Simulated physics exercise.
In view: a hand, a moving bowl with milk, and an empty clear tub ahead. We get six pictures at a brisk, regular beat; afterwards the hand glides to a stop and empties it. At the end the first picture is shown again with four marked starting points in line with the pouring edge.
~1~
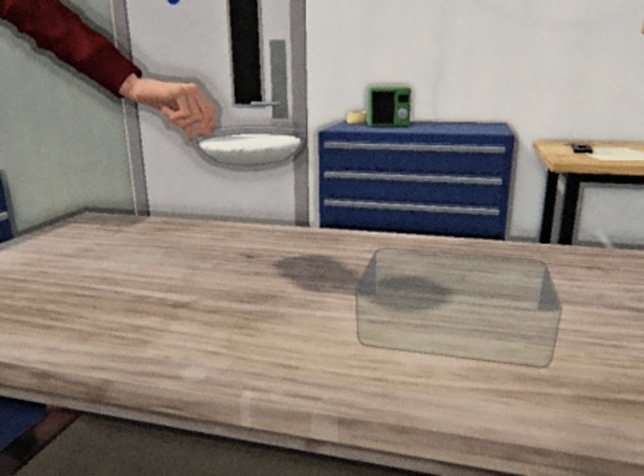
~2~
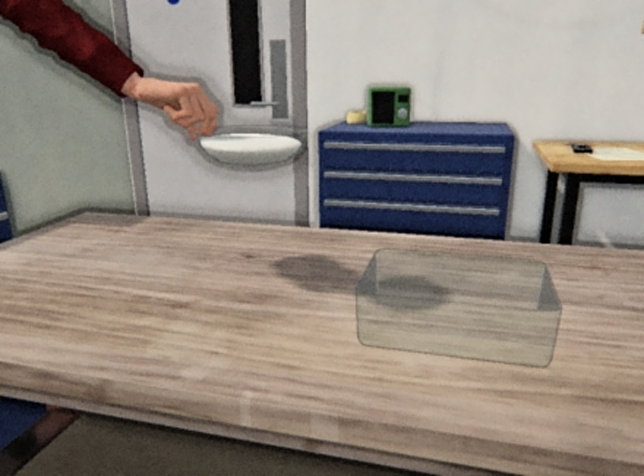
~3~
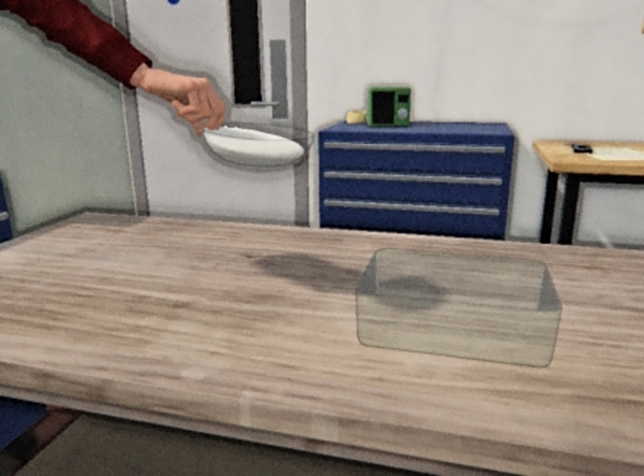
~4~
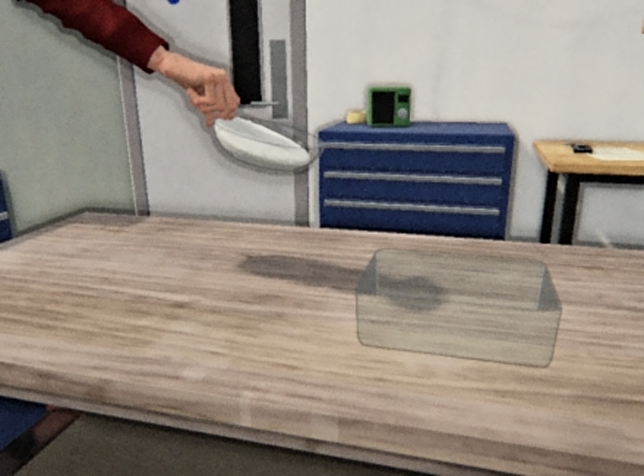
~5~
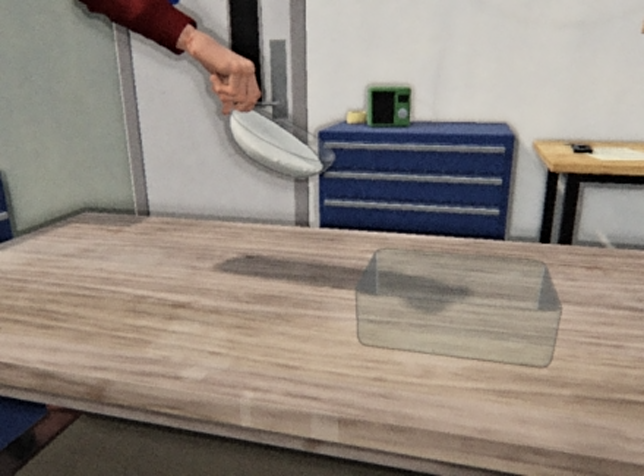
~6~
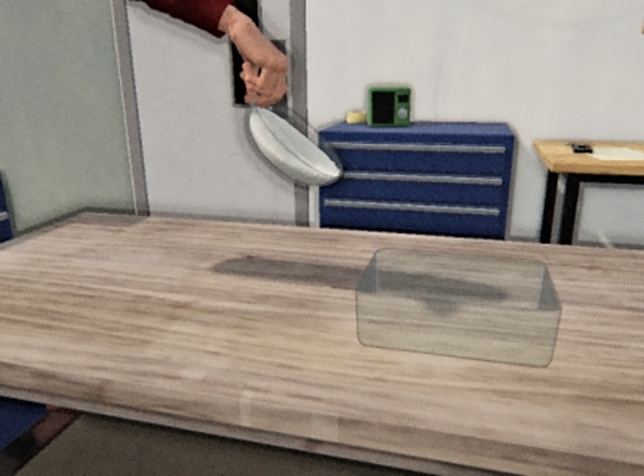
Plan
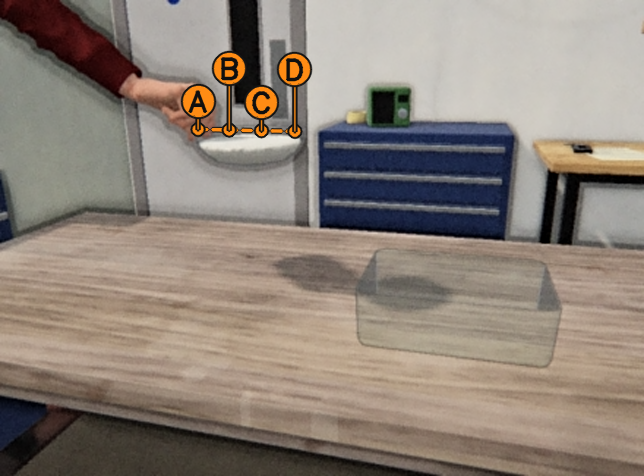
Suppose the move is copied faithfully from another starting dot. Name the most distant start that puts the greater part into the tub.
C will do.
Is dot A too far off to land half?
Yes.
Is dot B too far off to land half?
Yes, that goes wrong.
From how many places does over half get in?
Two of the four.
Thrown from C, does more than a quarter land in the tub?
Yes, it does.
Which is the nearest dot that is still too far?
That is dot B.
On the marked copy, A at (198, 129); B at (229, 130); C at (261, 130); D at (294, 131).
Choosing A, about 0 % lands in the tub, 98 % falls short.
Choosing B, about 11 % lands in the tub, 85 % falls short and 4 % goes beside or beyond.
Choosing C, about 68 % lands in the tub, 18 % falls short and 14 % goes beside or beyond.
Choosing D, about 78 % lands in the tub, 6 % falls short and 16 % goes beside or beyond.
